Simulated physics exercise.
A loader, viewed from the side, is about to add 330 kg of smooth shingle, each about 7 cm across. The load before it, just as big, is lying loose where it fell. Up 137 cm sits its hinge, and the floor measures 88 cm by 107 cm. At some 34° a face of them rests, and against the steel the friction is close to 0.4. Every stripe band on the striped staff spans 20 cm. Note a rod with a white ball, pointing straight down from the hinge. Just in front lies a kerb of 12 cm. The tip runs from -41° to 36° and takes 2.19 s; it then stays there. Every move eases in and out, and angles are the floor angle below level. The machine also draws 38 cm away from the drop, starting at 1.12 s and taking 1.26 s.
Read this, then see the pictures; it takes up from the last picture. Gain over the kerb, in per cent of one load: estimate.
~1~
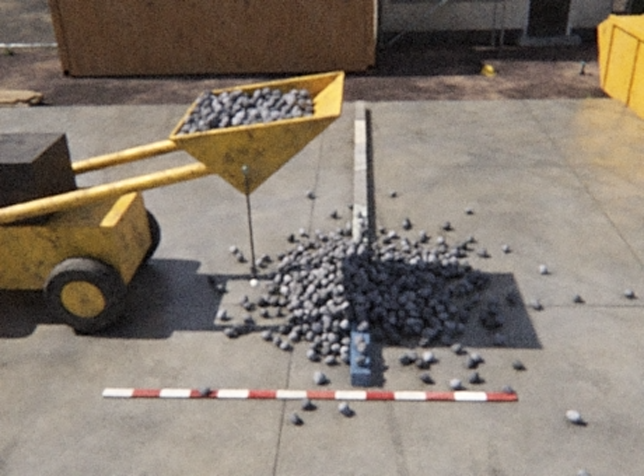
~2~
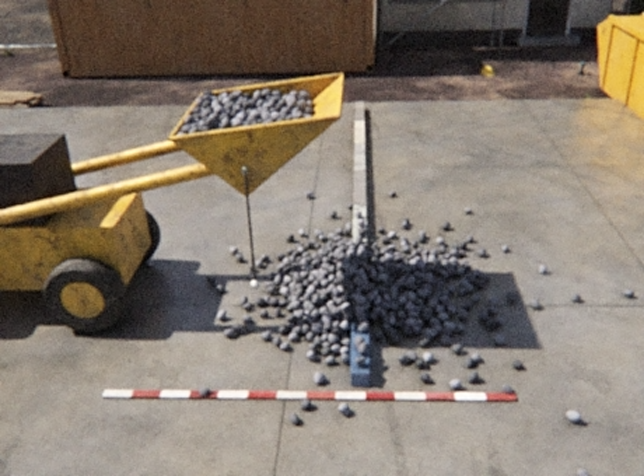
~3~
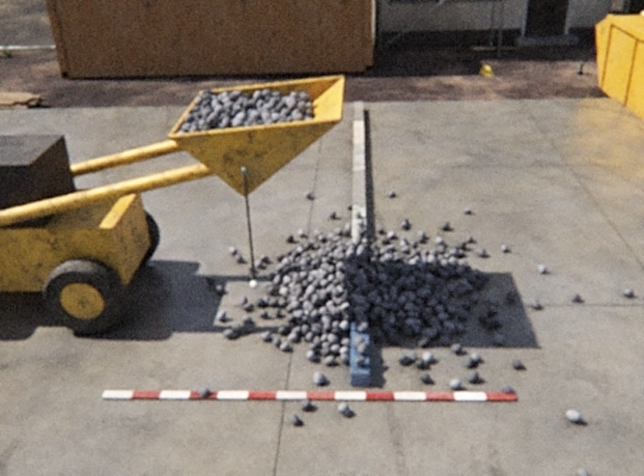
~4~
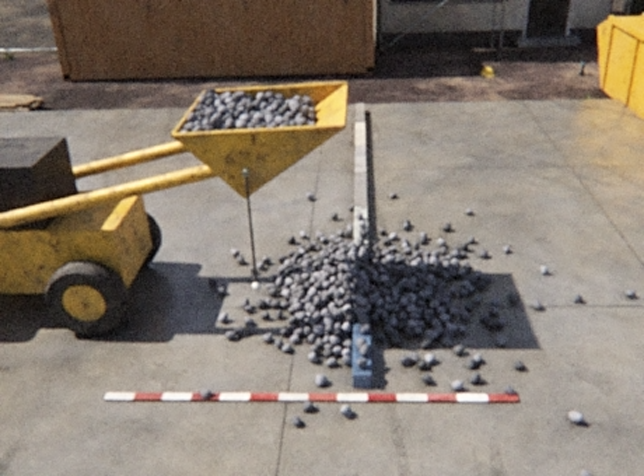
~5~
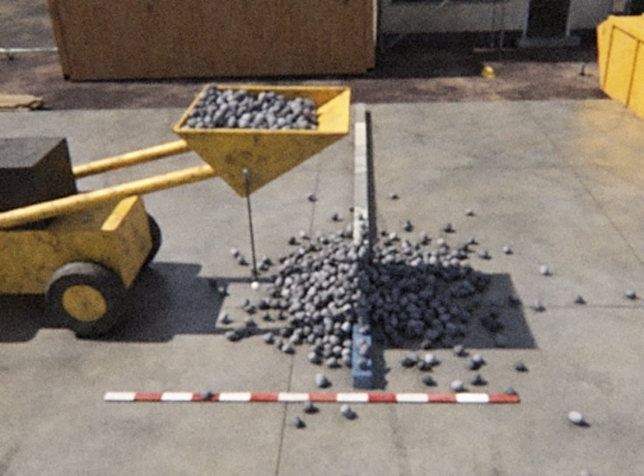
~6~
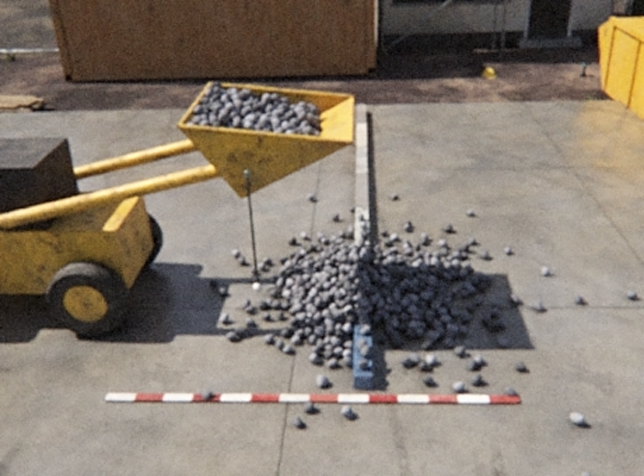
Approx. 33 %.
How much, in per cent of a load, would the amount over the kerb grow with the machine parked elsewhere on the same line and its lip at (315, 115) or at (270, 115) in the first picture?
The first would add around 10 per cent, the second around 0 per cent.
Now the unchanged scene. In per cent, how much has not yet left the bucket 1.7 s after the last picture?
15 % still inside.
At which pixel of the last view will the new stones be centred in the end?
(344, 281).
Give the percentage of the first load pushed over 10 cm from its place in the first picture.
About 15 per cent.
Then, 1.0 s after the last picture the floor is at 24°; in per cent of one load, 90 in the bucket, 69 on this side of the kerb, 41 over the kerb; the foremost stones are at (558, 317).
Then, 1.7 s after the last picture the floor is at 36°; in per cent of one load, 15 in the bucket, 124 on this side of the kerb, 61 over the kerb; the foremost stones are at (558, 317).
Then, 2.2 s after the last picture the floor is at 36°; in per cent of one load, 0 in the bucket, 128 on this side of the kerb, 72 over the kerb; the foremost stones are at (569, 324).
Then, 4.8 s after the last picture the floor is at 36°; in per cent of one load, 0 in the bucket, 126 on this side of the kerb, 74 over the kerb; the foremost stones are at (567, 302). Net gain over the kerb, 33.
